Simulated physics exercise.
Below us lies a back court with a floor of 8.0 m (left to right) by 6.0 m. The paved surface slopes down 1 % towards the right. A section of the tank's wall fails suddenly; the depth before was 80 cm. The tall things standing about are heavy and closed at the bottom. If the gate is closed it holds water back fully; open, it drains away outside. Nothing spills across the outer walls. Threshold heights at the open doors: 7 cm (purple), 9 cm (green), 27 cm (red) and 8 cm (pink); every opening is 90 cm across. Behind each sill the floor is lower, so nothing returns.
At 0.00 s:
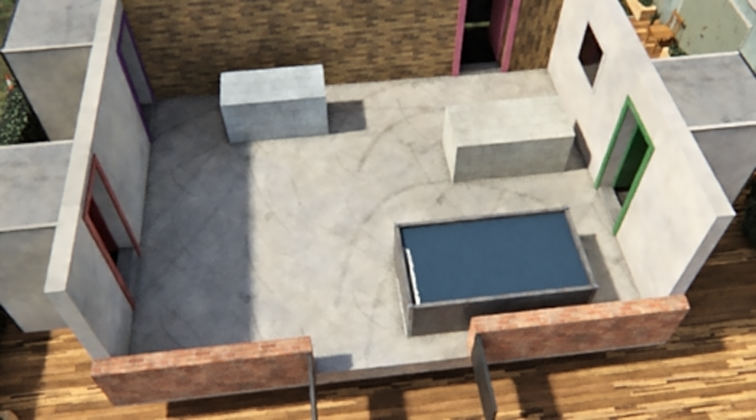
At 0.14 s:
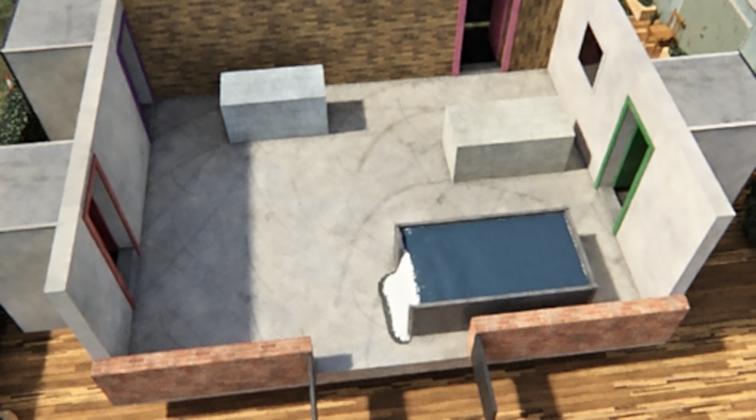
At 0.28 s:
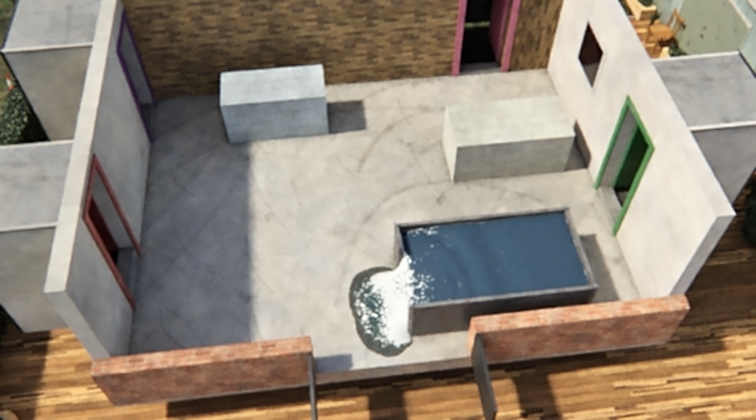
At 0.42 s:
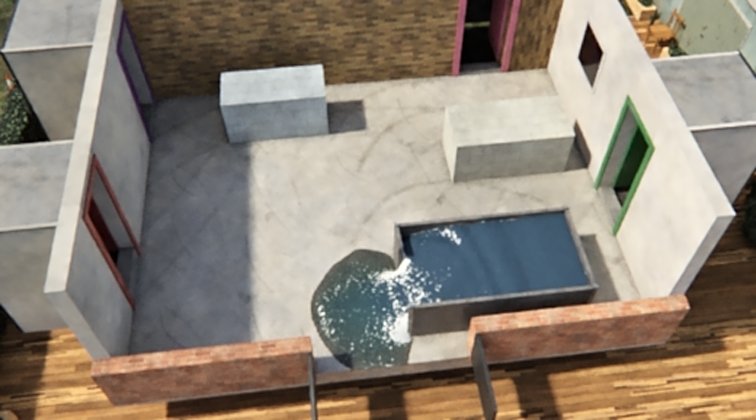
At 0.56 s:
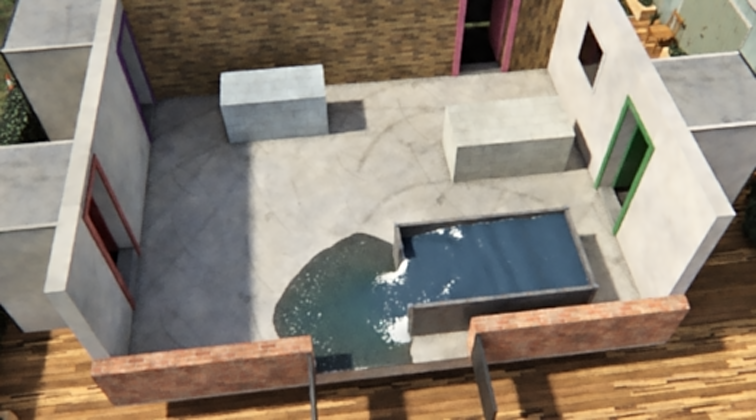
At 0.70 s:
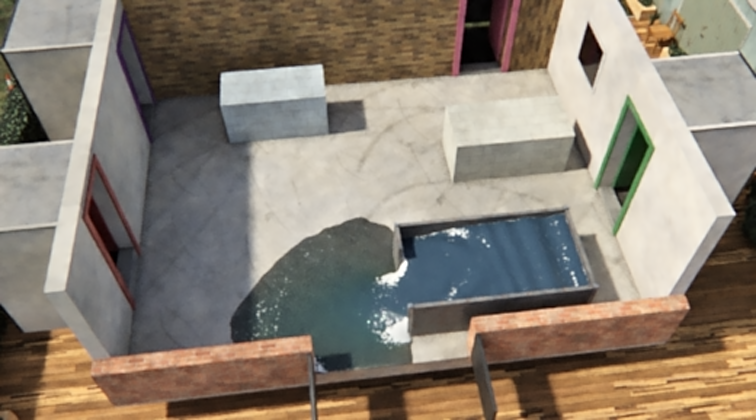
A walled concrete courtyard with coloured door surrounds, water bursting from a tank's left end and spreading leftward across the floor.
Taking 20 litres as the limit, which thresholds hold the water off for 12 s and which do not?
The water let in: At the purple door it passes the limit; at the green door it does not reach the limit; at the red door it keeps below the limit; at the pink door it keeps below the limit.
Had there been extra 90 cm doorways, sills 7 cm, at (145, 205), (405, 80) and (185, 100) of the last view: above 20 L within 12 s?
In that order: Over, under, over.
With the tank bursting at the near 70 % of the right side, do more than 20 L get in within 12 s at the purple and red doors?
Then: Purple under, red below.
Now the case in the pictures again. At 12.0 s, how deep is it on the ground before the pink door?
Some 9.0 cm.
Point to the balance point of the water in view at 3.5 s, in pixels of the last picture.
Near (331, 271).
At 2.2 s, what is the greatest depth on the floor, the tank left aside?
About 38 cm.
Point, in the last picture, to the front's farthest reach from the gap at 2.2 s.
At about (146, 197).
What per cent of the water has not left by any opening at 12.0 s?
About 74 per cent.
After 1.4 s water covers 25 % of the floor and is deepest (40 cm) near (127, 379); purple door not reached, green door not reached, red door 6 cm at the sill, 0 L in, pink door not reached.
After 2.2 s water covers 30 % of the floor and is deepest (38 cm) near (141, 355); purple door not reached, green door not reached, red door 25 cm at the sill, 0 L in, pink door not reached.
After 3.5 s water covers 40 % of the floor and is deepest (28 cm) near (127, 379); purple door 6 cm at the sill, 0 L in, green door not reached, red door 20 cm at the sill, 0 L in, pink door not reached.
After 7.0 s water covers 70 % of the floor and is deepest (16 cm) near (150, 152); purple door 15 cm at the sill, 81 L in, green door not reached, red door 10 cm at the sill, 0 L in, pink door 2 cm at the sill, 0 L in.
After 12.0 s water covers 95 % of the floor and is deepest (11 cm) near (550, 99); purple door 7 cm at the sill, 131 L in, green door 7 cm at the sill, 0 L in, red door 3 cm at the sill, 0 L in, pink door 9 cm at the sill, 0 L in.
